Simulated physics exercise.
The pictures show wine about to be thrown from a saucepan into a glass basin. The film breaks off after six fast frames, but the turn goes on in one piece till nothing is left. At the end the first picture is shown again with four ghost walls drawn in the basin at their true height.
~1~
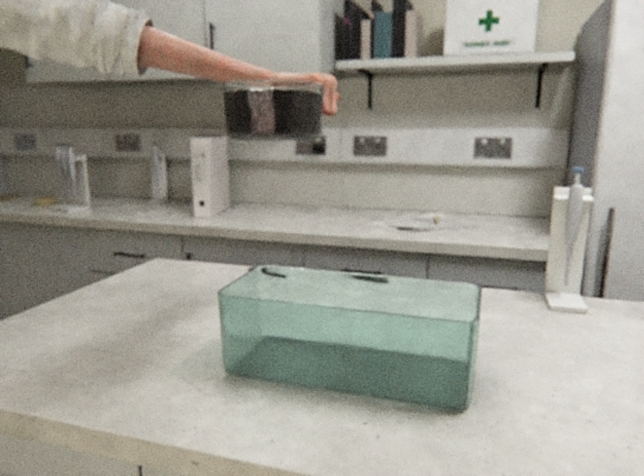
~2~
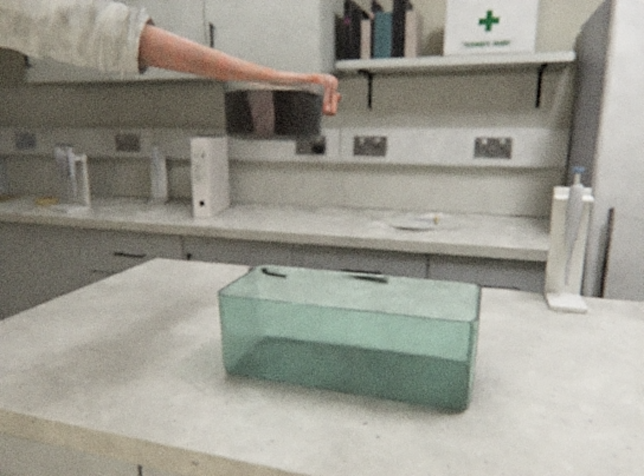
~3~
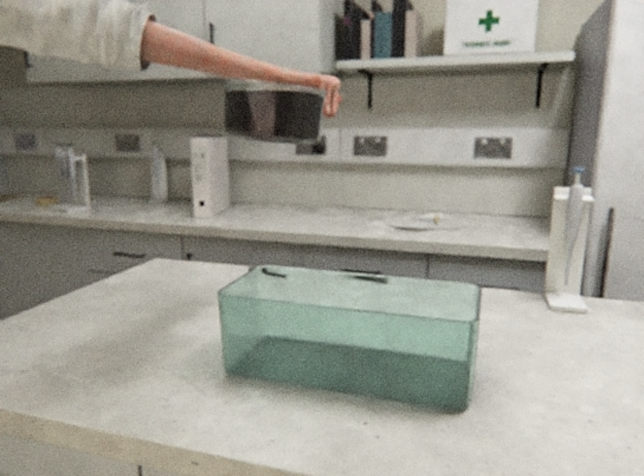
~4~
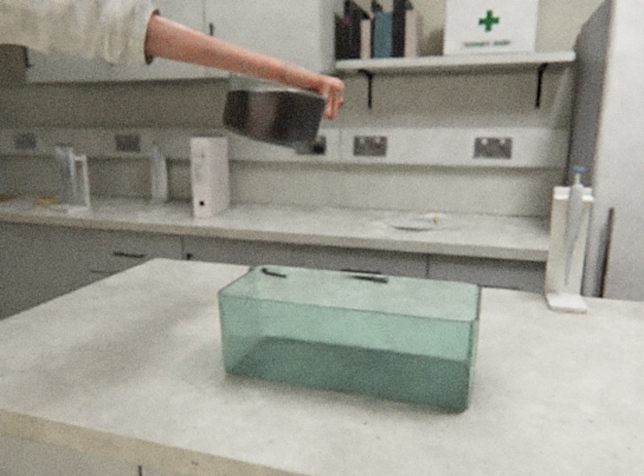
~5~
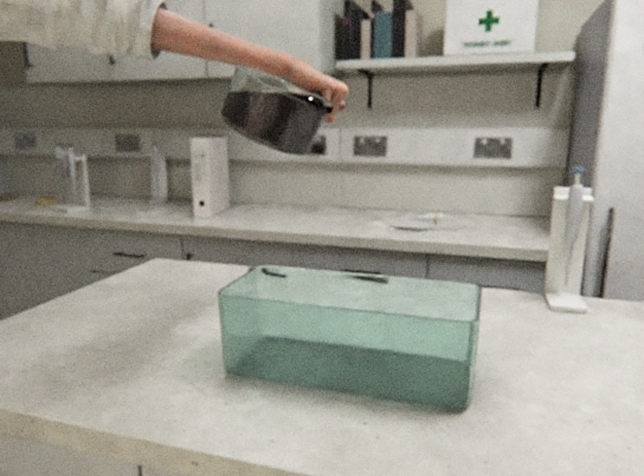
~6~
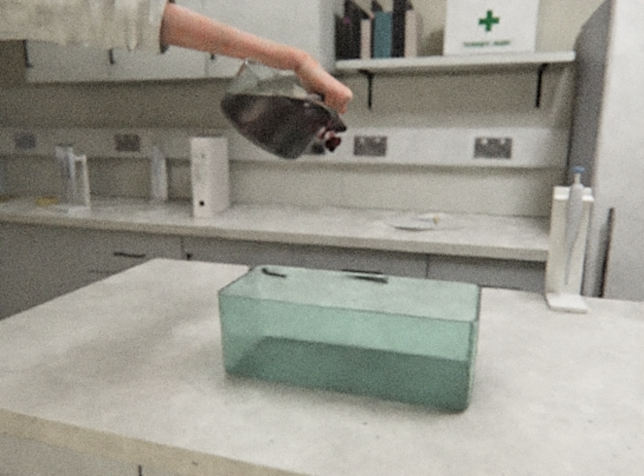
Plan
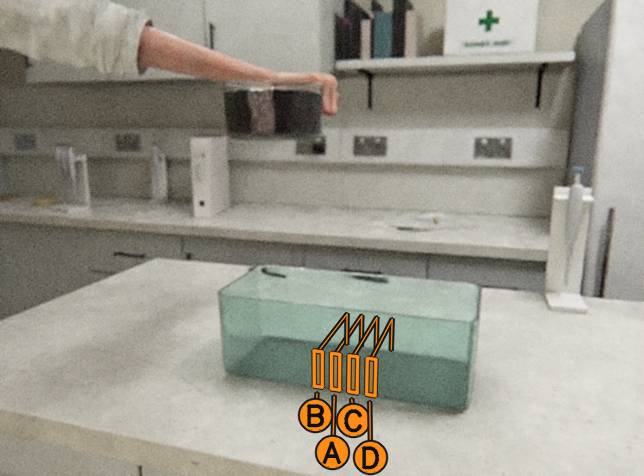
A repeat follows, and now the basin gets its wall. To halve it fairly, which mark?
D works best here.
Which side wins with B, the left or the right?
The right side.
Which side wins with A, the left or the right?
The right side.
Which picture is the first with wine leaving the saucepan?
Picture 5.
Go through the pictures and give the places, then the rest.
The first picture shows upright, lip at (319, 83); basin from (225, 370) to (471, 409); nothing has left yet.
The second picture shows upright, lip at (319, 84); nothing has left yet.
The third picture shows tipped about 7°, lip at (321, 89); nothing has left yet.
The fourth picture shows tipped about 15°, lip at (324, 97); nothing has left yet.
The fifth picture shows tipped about 26°, lip at (325, 107); wine is over the lip, down to (329, 111).
The sixth picture shows tipped about 38°, lip at (324, 120); wine is over the lip, down to (332, 150).
On the marked copy, A at (334, 396); B at (316, 393); C at (351, 398); D at (369, 401).
Choosing A, about 12 % ends left of the wall and 86 % right of it.
Choosing B, about 5 % ends left of the wall and 92 % right of it; 3 % is lost outside.
Choosing C, about 30 % ends left of the wall and 68 % right of it.
Choosing D, about 49 % ends left of the wall and 49 % right of it.
